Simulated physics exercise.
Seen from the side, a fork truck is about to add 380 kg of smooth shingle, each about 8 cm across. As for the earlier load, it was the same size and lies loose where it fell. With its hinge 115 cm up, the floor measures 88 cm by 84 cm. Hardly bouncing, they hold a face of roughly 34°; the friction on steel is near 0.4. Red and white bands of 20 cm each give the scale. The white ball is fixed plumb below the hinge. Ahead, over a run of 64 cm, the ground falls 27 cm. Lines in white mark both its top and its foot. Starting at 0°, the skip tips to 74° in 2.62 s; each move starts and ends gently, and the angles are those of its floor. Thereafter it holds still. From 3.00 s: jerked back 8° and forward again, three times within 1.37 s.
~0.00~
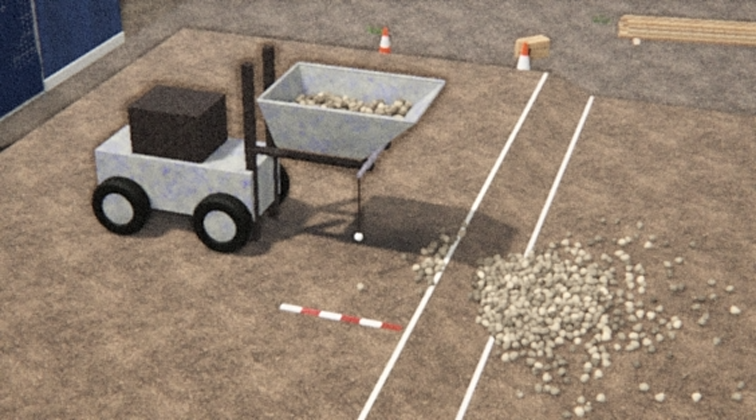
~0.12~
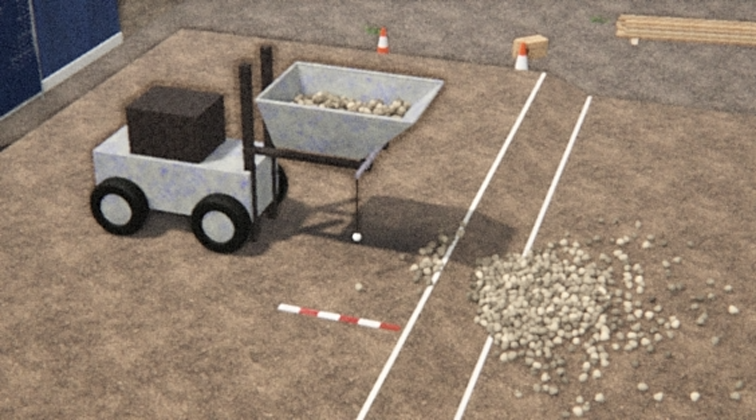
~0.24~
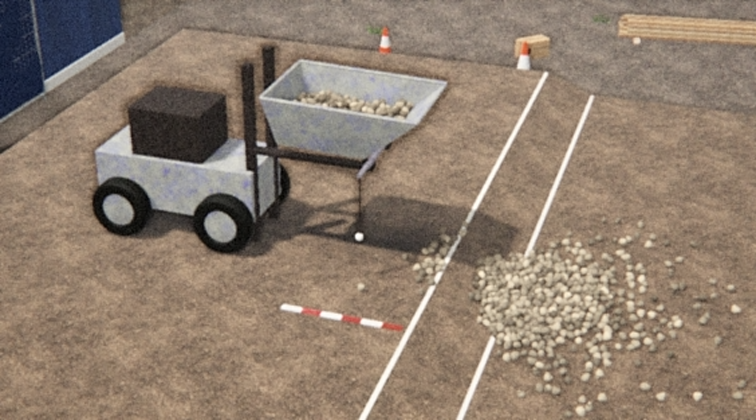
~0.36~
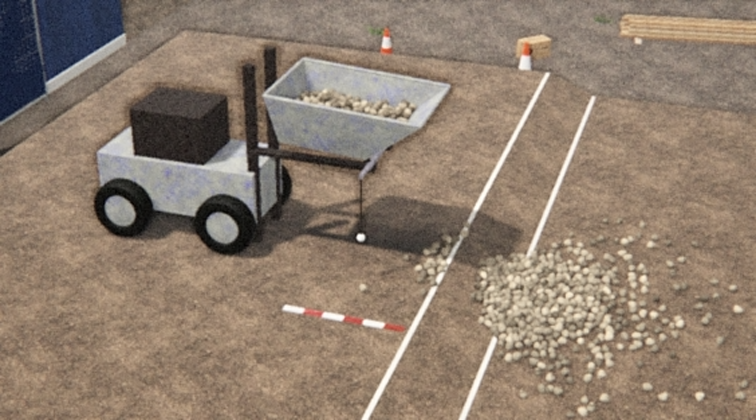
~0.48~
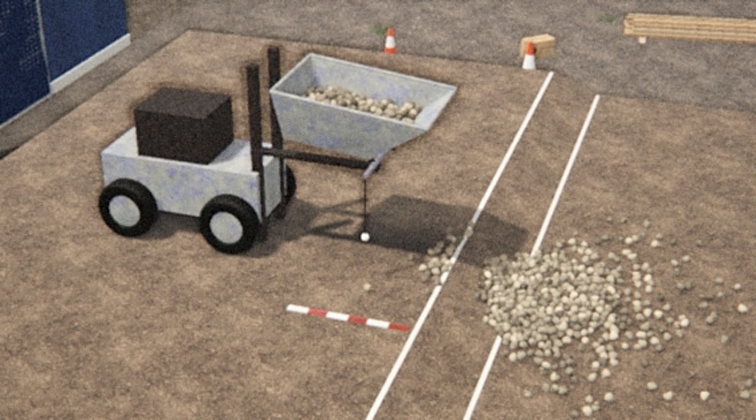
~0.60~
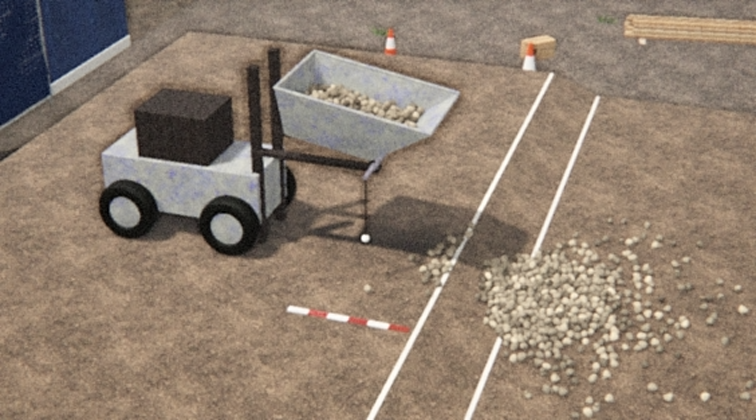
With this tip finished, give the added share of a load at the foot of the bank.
Some 72 per cent of a load.
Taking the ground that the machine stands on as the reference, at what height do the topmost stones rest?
8 cm.
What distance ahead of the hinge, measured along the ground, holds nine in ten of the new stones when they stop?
I'd estimate about 200 cm.
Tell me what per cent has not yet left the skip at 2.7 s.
Near 10 per cent of the load is held.
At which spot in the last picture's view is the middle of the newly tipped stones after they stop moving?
They come to rest centred about (527, 288).
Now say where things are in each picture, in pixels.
In the first frame, the skip is at 0°, its lip at (415, 122); the top of the load is at (360, 104). The earlier load is highest near (431, 260), 4 cm above ground level, 16 % on the top or the slope, 82 % at the foot of the bank.
In the second frame, the skip is at 0°, its lip at (414, 123); the top of the load is at (358, 104); the stones move at 0.1 m/s on average.
In the third frame, the skip is at 2°, its lip at (417, 124); the top of the load is at (346, 102); the stones move at 0.1 m/s on average.
In the fourth frame, lip at (421, 127), floor tilted 4°, highest stones at (331, 97); the stones move at 0.2 m/s on average.
In the fifth frame, lip at (428, 130), floor tilted 7°, highest stones at (334, 96); the stones move at 0.2 m/s on average.
In the sixth frame, lip at (431, 135), floor tilted 10°, highest stones at (328, 94); the stones move at 0.3 m/s on average.
After 2.0 s the floor is at 62°; in per cent of one load, 97 in the skip, 20 on the top or the slope, 82 at the foot of the bank; the foremost stones are at (739, 331).
After 2.7 s the floor is at 74°; in per cent of one load, 10 in the skip, 62 on the top or the slope, 127 at the foot of the bank; the foremost stones are at (739, 331).
After 4.8 s the floor is at 74°; in per cent of one load, 0 in the skip, 44 on the top or the slope, 154 at the foot of the bank; the foremost stones are at (739, 331).
After 7.4 s the floor is at 74°; in per cent of one load, 0 in the skip, 44 on the top or the slope, 154 at the foot of the bank; the foremost stones are at (739, 331). Net gain at the foot of the bank, 72.
